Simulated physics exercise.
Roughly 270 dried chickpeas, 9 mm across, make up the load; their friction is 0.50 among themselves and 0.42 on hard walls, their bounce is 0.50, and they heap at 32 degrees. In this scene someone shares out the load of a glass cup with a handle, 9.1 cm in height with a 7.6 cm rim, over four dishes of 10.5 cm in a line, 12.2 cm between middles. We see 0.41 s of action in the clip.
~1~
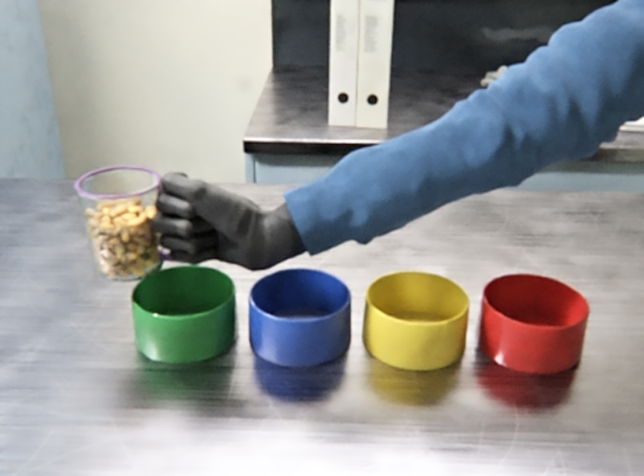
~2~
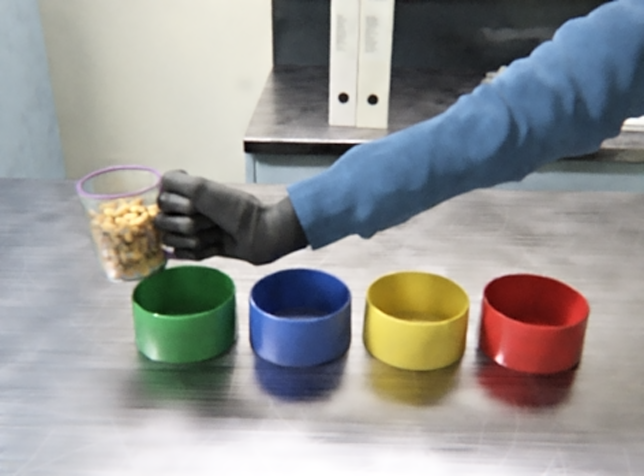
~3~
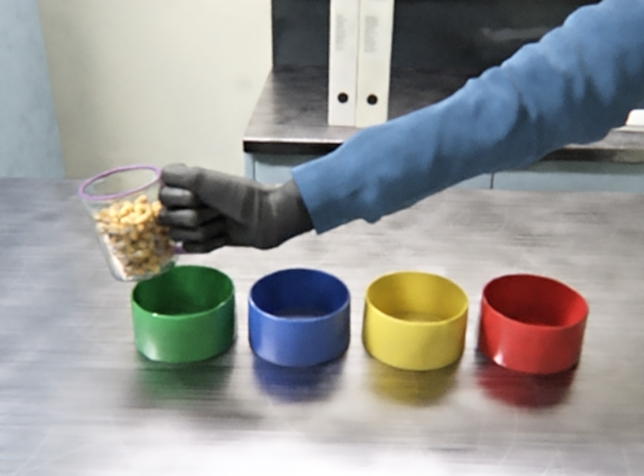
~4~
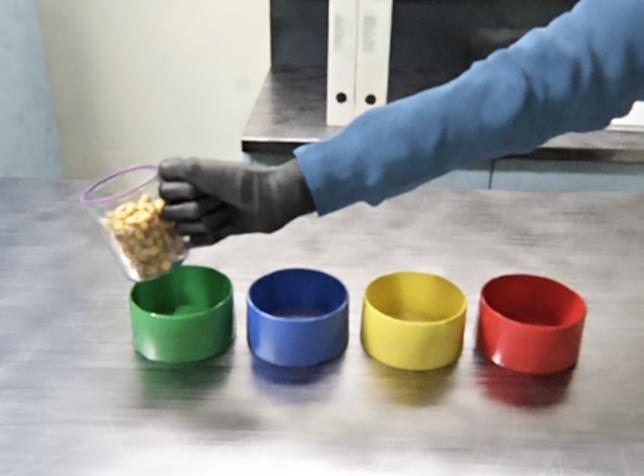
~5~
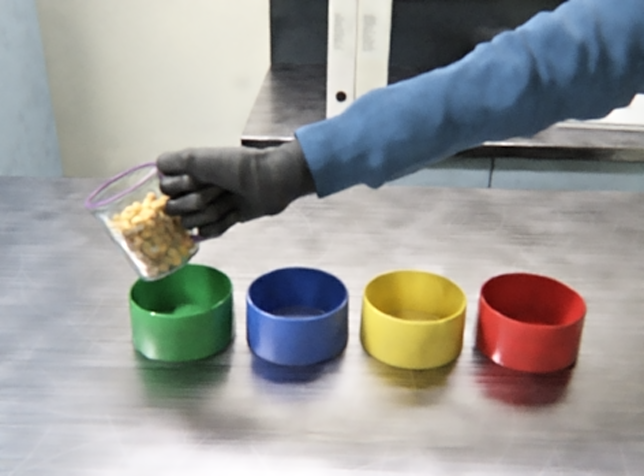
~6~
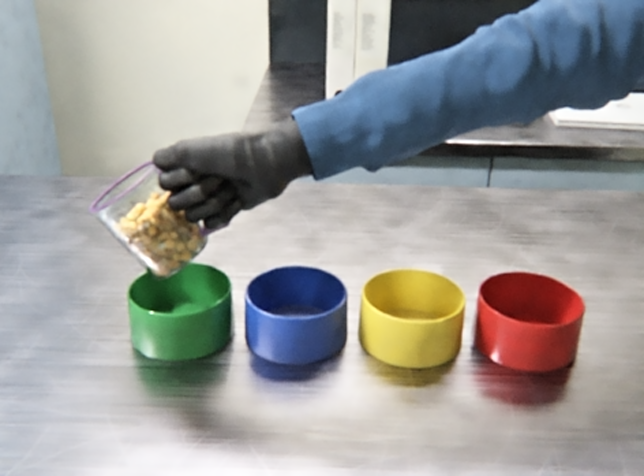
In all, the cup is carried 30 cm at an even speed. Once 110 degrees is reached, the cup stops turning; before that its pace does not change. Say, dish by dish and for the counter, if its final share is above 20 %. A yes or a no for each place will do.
Red dish: Not in excess of a fifth; blue dish: Not in excess of a fifth; green dish: In excess of a fifth; yellow dish: Not in excess of a fifth; counter: Not in excess of a fifth.
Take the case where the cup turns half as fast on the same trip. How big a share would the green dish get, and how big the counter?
The green dish 0, the counter 10.
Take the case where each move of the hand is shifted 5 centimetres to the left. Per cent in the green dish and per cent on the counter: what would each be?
Then: Green 90; counter 10.
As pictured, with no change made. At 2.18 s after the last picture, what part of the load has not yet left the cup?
About 0 %.
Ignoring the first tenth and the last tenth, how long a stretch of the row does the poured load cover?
Some 9 centimetres.
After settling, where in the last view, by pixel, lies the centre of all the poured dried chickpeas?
Centre at rest, approx.: (196, 317) px.
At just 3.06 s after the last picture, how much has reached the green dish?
Share at that time: Approx. 85 per cent.
Then, 1.31 s after the last picture, tilt 110 degrees; cup holds 15 %, green 80 %.
Then, 2.18 s after the last picture, tilt 110 degrees; cup holds 0 %, blue 10 %, green 85 %.
Then, 3.06 s after the last picture, tilt 110 degrees; cup holds 0 %, blue 10 %, green 85 %.
In the end, red 0 %, blue 10 %, green 85 %, yellow 0 %, counter 10 %.
